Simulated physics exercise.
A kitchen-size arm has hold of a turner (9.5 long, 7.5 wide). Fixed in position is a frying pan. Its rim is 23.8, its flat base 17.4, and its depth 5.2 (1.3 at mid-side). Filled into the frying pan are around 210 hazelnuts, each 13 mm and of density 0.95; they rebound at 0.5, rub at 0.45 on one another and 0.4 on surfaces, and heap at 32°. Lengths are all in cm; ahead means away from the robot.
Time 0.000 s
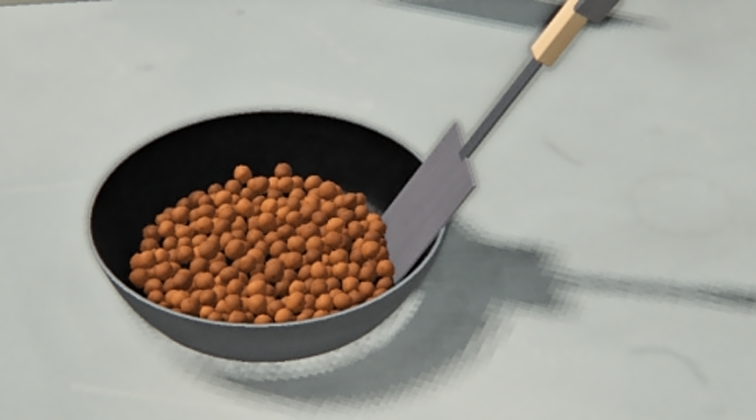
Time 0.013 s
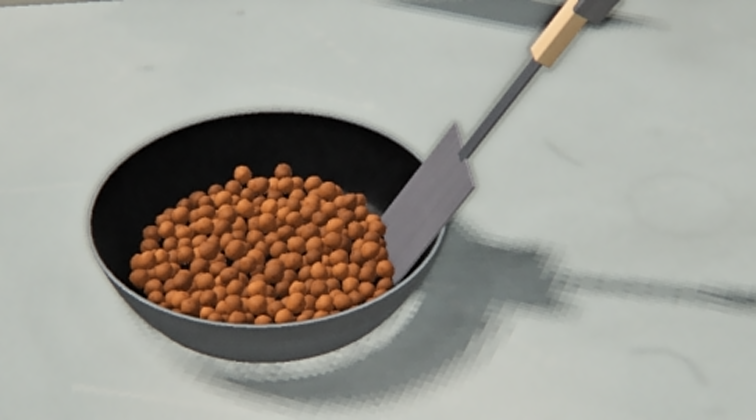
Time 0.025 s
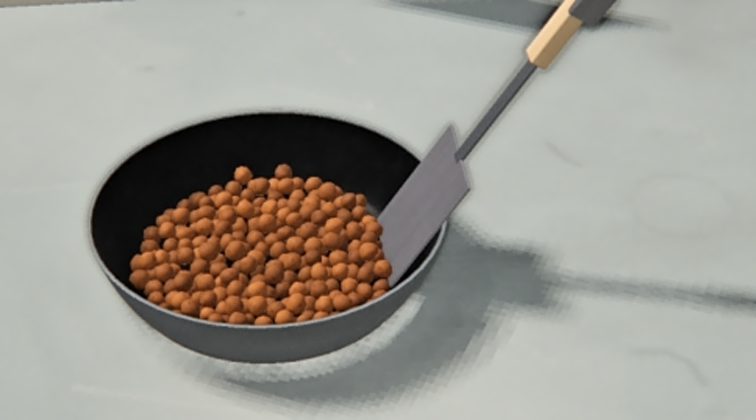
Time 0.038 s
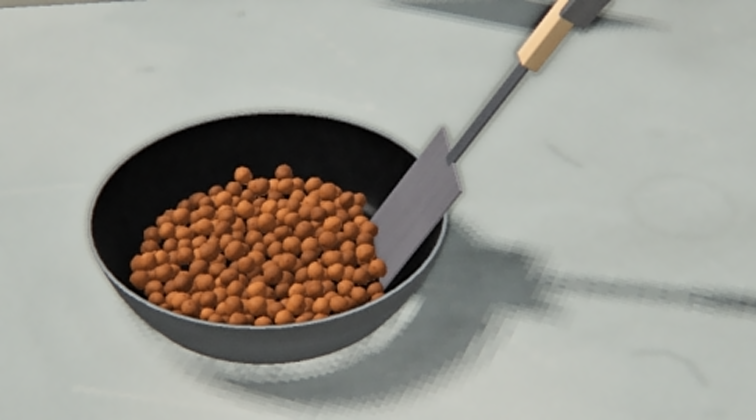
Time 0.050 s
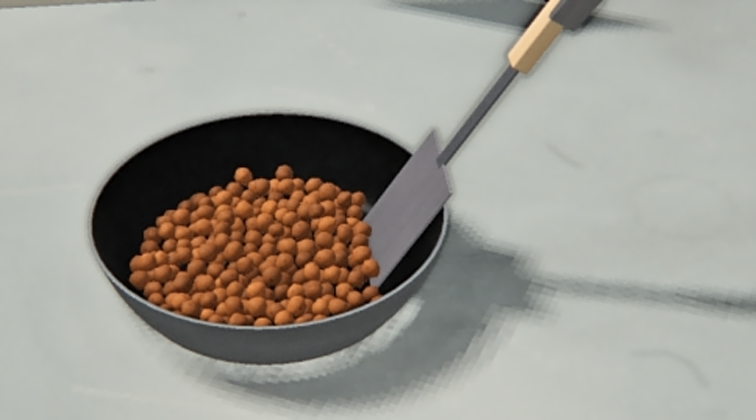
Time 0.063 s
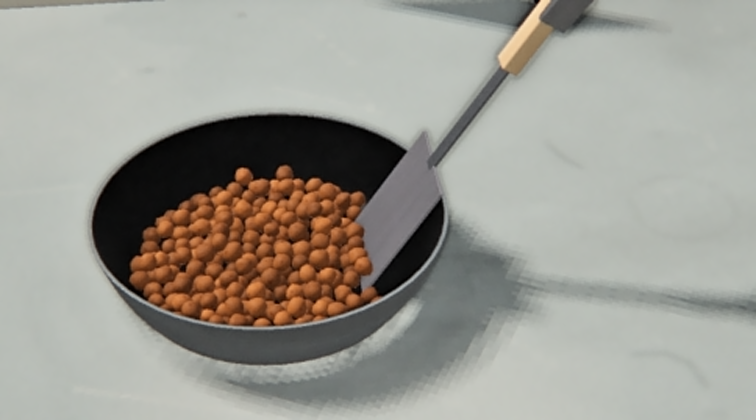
The video shows a dark frying pan filled with round brown hazelnuts on a pale surface, while a turner with a grey blade inside the pan's right edge moves slightly left, and the heap of nuts barely shifts.
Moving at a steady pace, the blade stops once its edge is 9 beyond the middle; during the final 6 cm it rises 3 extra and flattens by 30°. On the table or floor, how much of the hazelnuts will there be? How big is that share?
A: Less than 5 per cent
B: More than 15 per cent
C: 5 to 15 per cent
The answer is C.
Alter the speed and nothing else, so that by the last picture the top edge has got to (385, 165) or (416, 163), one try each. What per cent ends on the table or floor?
Try one roughly 25 per cent; try two roughly 15 per cent.
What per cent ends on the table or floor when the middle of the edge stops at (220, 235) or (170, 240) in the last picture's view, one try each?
First try roughly 0 percent, second roughly 0 percent.
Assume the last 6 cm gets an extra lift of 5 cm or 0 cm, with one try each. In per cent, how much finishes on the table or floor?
You'd get some 10 per cent with the first setting and some 0 per cent with the second.
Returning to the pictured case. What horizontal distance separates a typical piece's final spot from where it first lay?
Roughly 2 cm.
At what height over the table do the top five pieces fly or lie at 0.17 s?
They are some 4 cm up.
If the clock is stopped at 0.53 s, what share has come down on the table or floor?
6 %.
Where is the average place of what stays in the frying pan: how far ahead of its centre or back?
Roughly 3.5 centimetres ahead.
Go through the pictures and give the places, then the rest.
In the first picture, the turner top edge at (466, 153), sloping 57°; upper third of the load around (269, 243), from x 140 to 385, top at y 175; 212 in the frying pan.
In the second picture, the turner top edge at (465, 154), sloping 57°; upper third of the load around (269, 244), from x 140 to 385, top at y 175.
In the third picture, the turner top edge at (461, 155), sloping 57°; upper third of the load around (271, 246), from x 140 to 385, top at y 175.
In the fourth picture, the turner top edge at (452, 158), sloping 57°; upper third of the load around (270, 246), from x 140 to 380, top at y 175.
In the fifth picture, the turner top edge at (443, 160), sloping 57°; upper third of the load around (269, 248), from x 140 to 380, top at y 175.
In the sixth picture, the turner top edge at (434, 162), sloping 57°; upper third of the load around (272, 251), from x 140 to 380, top at y 175; 212 in the frying pan.
After 0.17 s, sloping 57°, highest piece 4 above the table; 212 in the frying pan.
After 0.27 s, sloping 46°, highest piece 5 above the table; 212 in the frying pan.
After 0.53 s, sloping 27°, highest piece 7 above the table; 194 in the frying pan, 13 on the table or floor, 5 on the blade or in flight.
After 1.58 s, sloping 27°, highest piece 6 above the table; 193 in the frying pan, 19 on the table or floor.
In the end, 193 in the frying pan, 19 on the table or floor. That is 9 % on the table or floor.
